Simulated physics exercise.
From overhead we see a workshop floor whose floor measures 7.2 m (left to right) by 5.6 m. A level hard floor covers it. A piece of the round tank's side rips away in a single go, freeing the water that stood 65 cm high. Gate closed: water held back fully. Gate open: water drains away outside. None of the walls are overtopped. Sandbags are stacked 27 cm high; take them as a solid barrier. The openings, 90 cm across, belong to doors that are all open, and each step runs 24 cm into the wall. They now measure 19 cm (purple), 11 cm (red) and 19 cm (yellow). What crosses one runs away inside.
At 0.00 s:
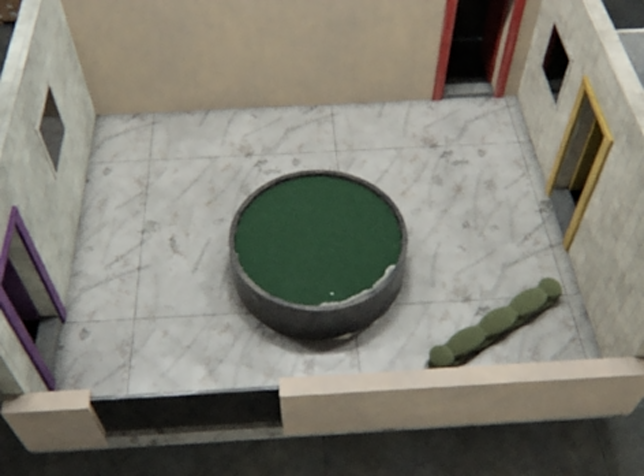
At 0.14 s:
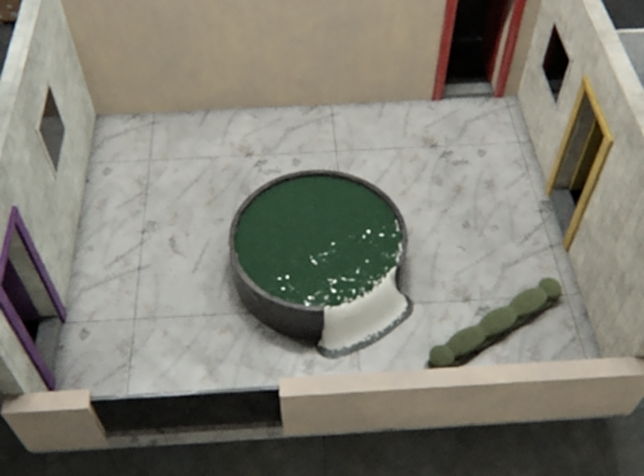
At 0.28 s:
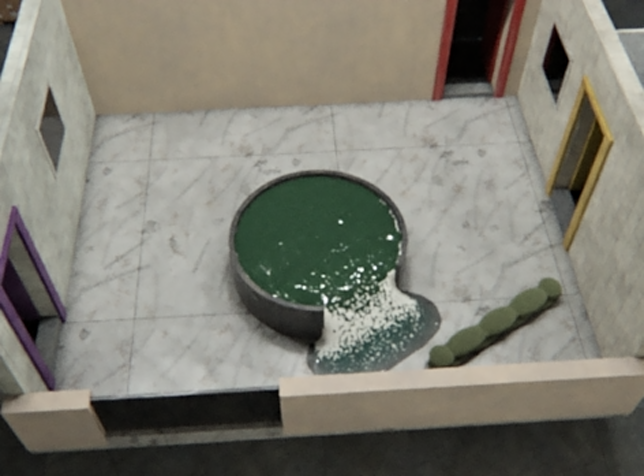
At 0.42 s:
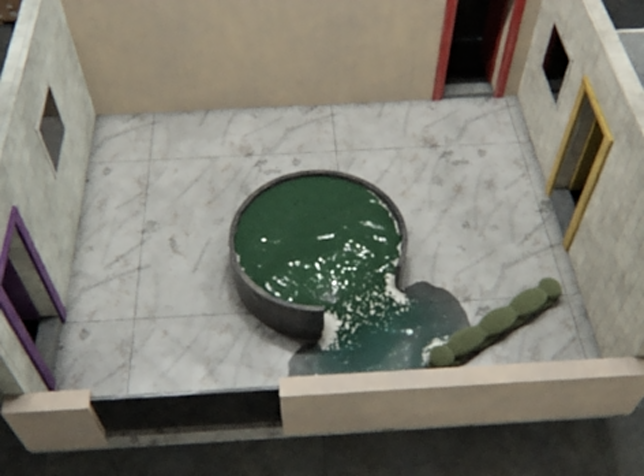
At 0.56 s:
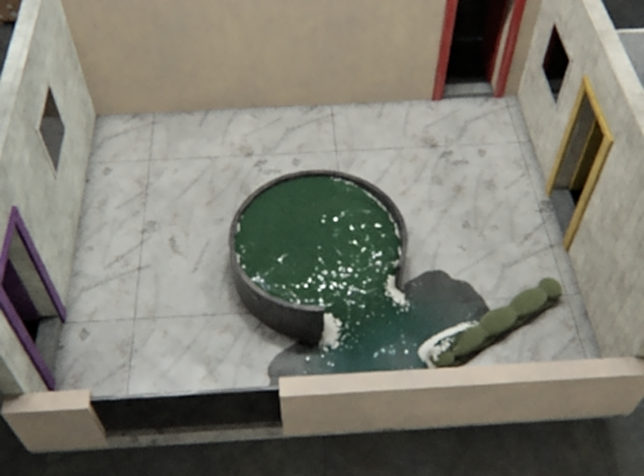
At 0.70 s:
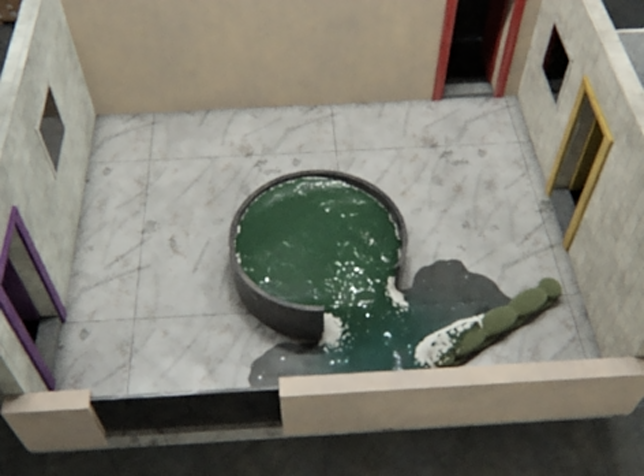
In this clip, the lower-right side of a round tank of green water opens, and water pours through the gap with white foam, spreading across the marble-patterned floor and washing against the green sandbag row near the front wall.
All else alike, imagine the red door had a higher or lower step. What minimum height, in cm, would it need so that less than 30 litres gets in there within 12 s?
About 14.5 cm.
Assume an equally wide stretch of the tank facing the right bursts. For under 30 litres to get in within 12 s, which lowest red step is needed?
Roughly 21 cm.
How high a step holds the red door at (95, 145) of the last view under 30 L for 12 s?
Roughly 7.5 cm.
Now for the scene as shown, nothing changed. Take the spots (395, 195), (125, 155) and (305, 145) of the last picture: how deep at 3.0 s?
Roughly 0, then 0, then 0 cm.
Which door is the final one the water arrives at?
Last in line is the red door.
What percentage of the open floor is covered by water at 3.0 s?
Wet share: Around 50 %.
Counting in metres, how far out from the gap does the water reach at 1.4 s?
About 3.2 m.
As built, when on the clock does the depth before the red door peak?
Near 4.0 seconds.
After 1.4 s water covers 20 % of the floor, deepest (47 cm) near (389, 389); it has not reached the red door.
After 3.0 s water covers 50 % of the floor, deepest (29 cm) near (389, 389); it has not reached the red door.
After 12.0 s water covers 95 % of the floor, deepest (14 cm) near (67, 303); 8 cm at the red door, 77 litres in over its 11 cm step.
At the red door as built, the water arrived by 3.5 s and peaked near 20 cm at 4.0 s.
With a step of 12 cm, 61 litres would have come in within the 12 s; with 16 cm, 20 litres. So under 30 litres takes about 14.5 cm.
